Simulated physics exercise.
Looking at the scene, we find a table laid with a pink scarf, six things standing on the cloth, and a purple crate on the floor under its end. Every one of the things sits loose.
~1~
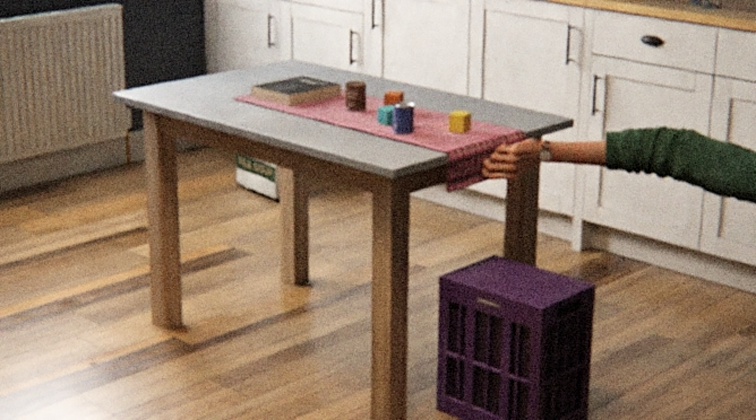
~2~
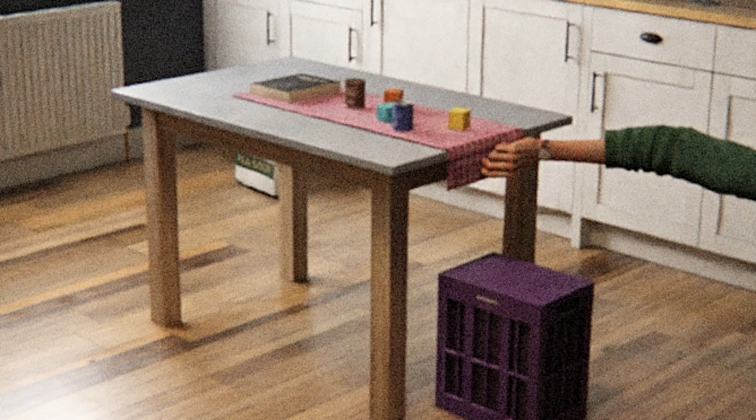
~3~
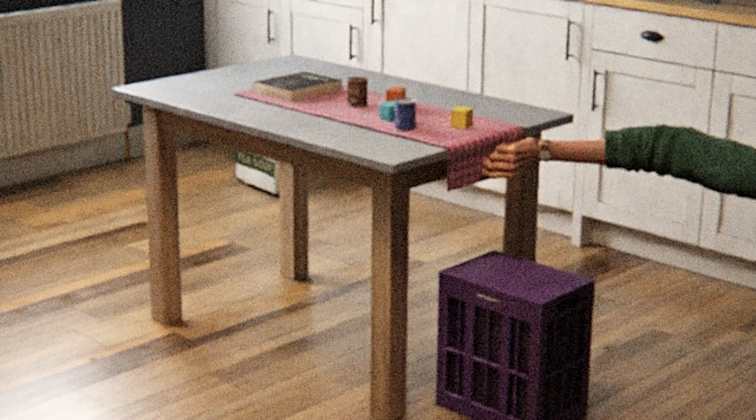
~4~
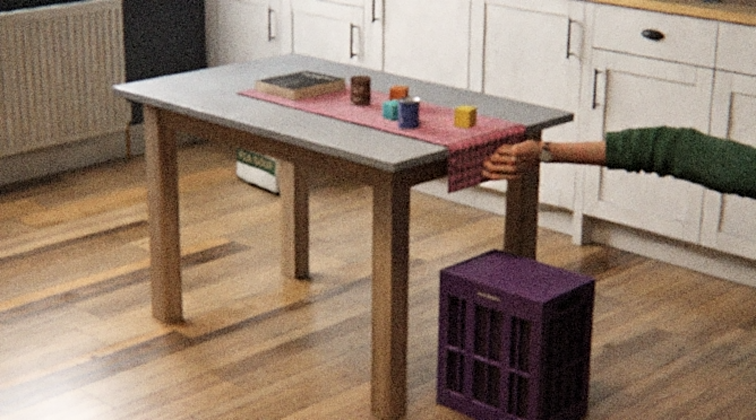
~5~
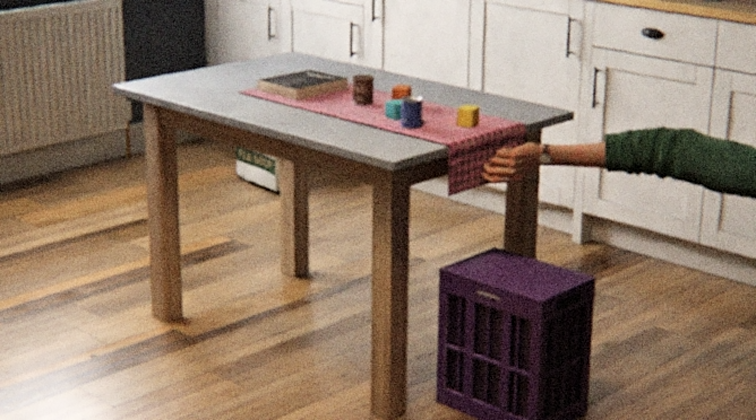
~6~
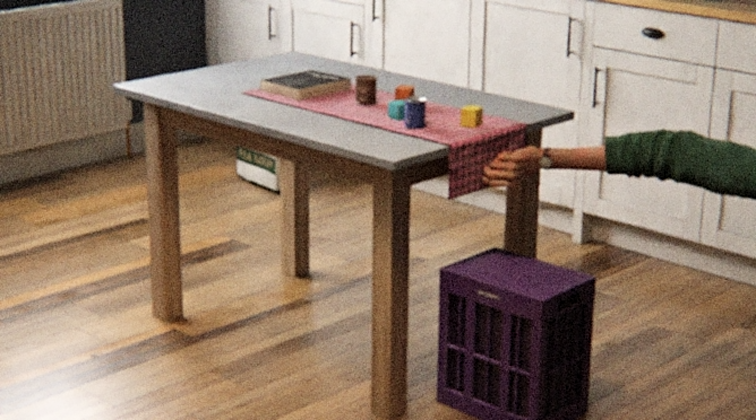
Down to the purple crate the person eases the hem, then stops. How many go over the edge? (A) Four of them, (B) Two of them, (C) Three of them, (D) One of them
Two of them.
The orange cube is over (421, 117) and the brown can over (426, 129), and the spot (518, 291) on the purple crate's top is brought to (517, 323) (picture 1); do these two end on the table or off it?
Orange cube is gone, brown can is gone.
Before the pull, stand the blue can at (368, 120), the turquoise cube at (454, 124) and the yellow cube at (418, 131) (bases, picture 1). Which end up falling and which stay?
Fate of the blue can: It stays; fate of the turquoise cube: It goes; fate of the yellow cube: It goes.
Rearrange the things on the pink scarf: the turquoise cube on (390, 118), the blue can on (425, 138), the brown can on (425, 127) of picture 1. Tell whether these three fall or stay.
Looks like the turquoise cube hangs in there, the blue can ends up down, and the brown can ends up down.
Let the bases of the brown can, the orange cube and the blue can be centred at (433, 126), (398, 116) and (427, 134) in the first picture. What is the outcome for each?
Looking at each one, the brown can drops away, the orange cube remains in position and the blue can drops away.
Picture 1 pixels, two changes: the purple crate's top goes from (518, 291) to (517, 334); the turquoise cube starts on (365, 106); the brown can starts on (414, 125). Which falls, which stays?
Result - the turquoise cube stays put, and the brown can comes off.
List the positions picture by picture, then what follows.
The first picture shows hem (447, 192); yellow cube (460, 113); blue can (404, 104); turquoise cube (389, 108); orange cube (394, 93); brown can (356, 83); top of the crate (518, 291).
The second picture shows hem (447, 191); yellow cube (460, 110).
The third picture shows hem (447, 191); blue can (406, 100).
The fourth picture shows hem (447, 193); turquoise cube (394, 103); top of the crate (518, 285).
The fifth picture shows hem (448, 196); orange cube (402, 87).
The sixth picture shows hem (448, 200); yellow cube (472, 108); blue can (415, 99); turquoise cube (400, 102); orange cube (405, 87); brown can (366, 77).
A little later, hem near (487, 241); yellow cube gone.
Next, hem on the crate; yellow cube and blue can gone.
When it is over, hem on the crate; yellow cube and blue can gone. Over the edge go two.
